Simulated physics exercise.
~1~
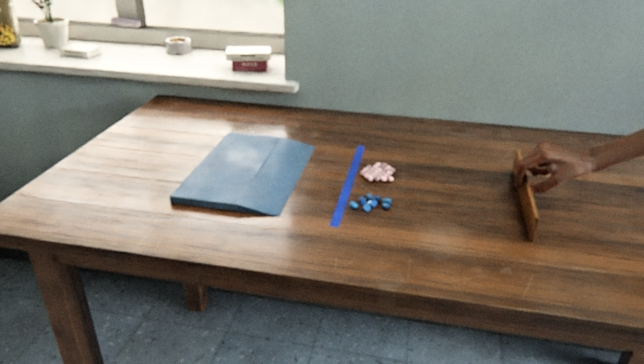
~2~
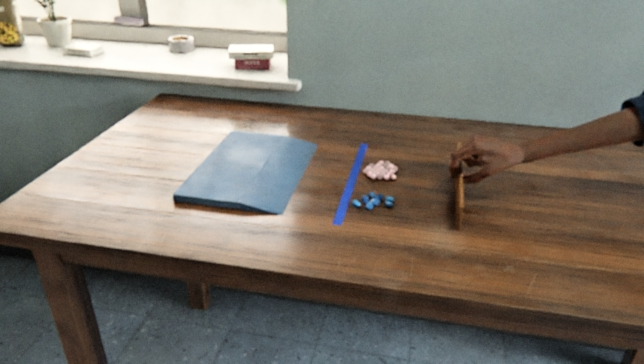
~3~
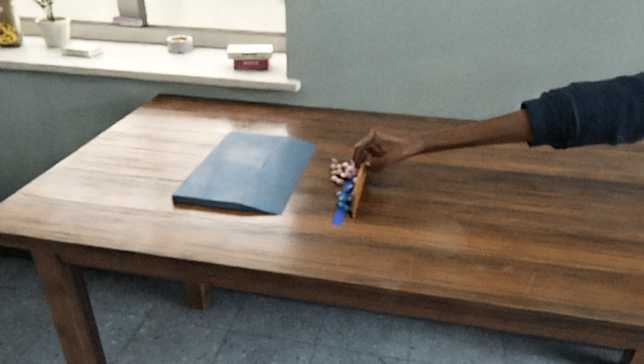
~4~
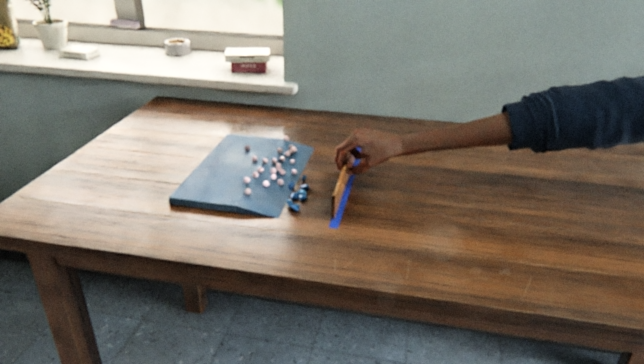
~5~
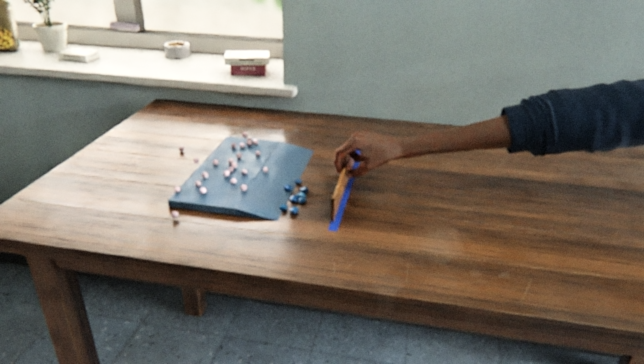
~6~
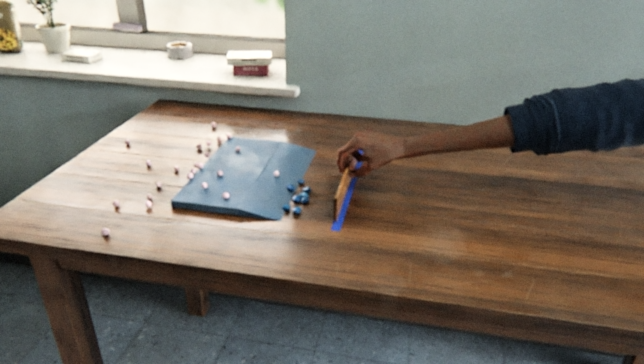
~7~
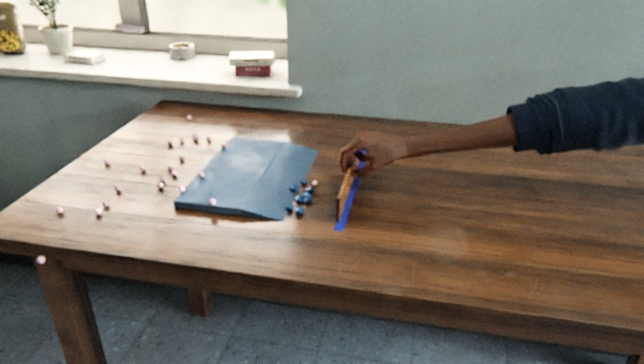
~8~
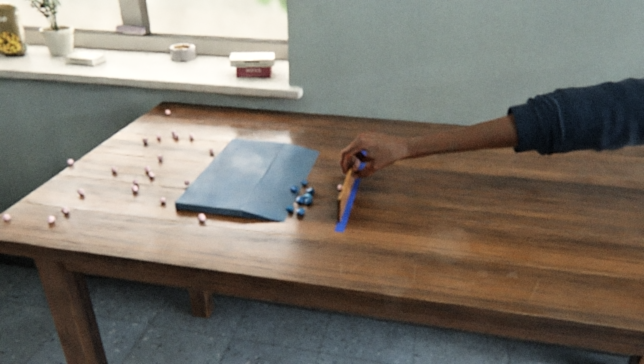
On a wooden table, a hand sweeping a wood strip to blue tape, pink bits scattering past a slab, blue ones stopping beside it.
